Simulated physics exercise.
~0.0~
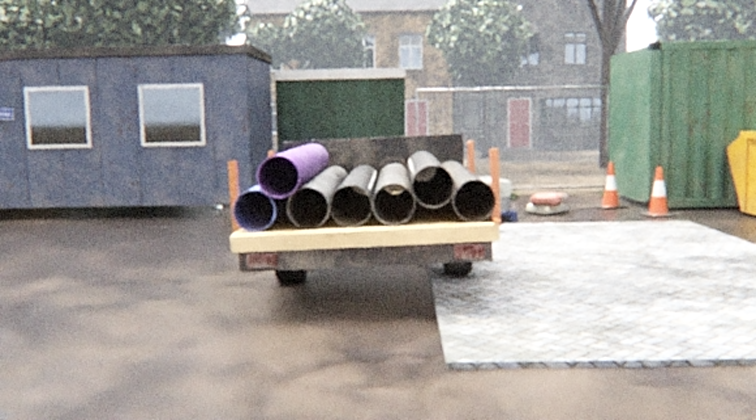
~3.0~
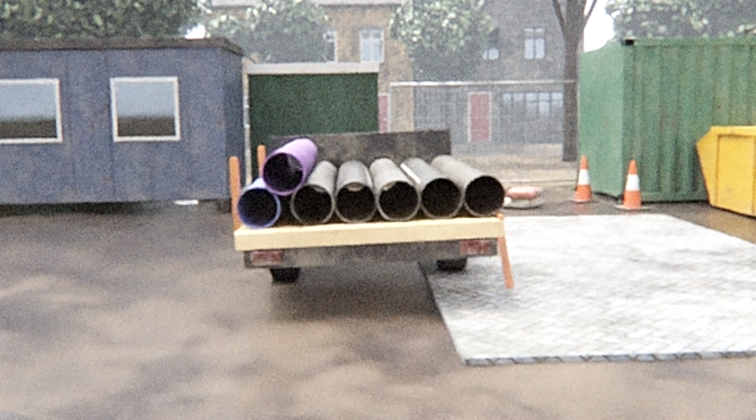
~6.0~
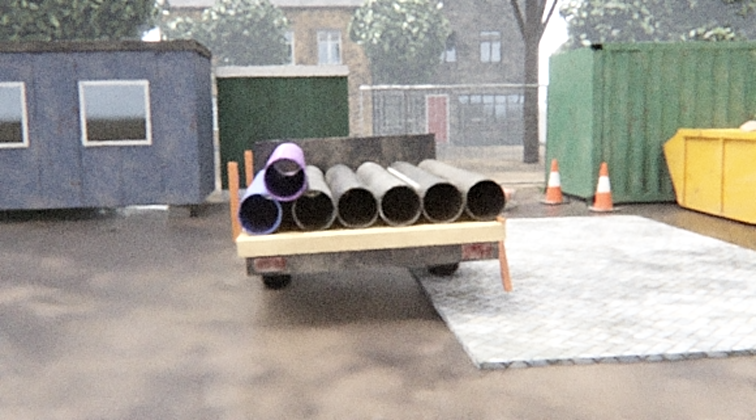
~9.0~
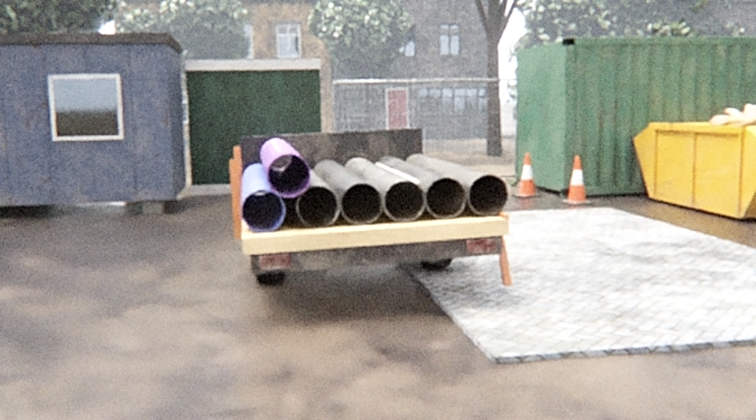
A parked flat trailer held a row of dark pipes with a blue and a purple one at the left, and after the posts on its right side dropped, the pipes settled into a flatter row and all stayed aboard, purple still on top.
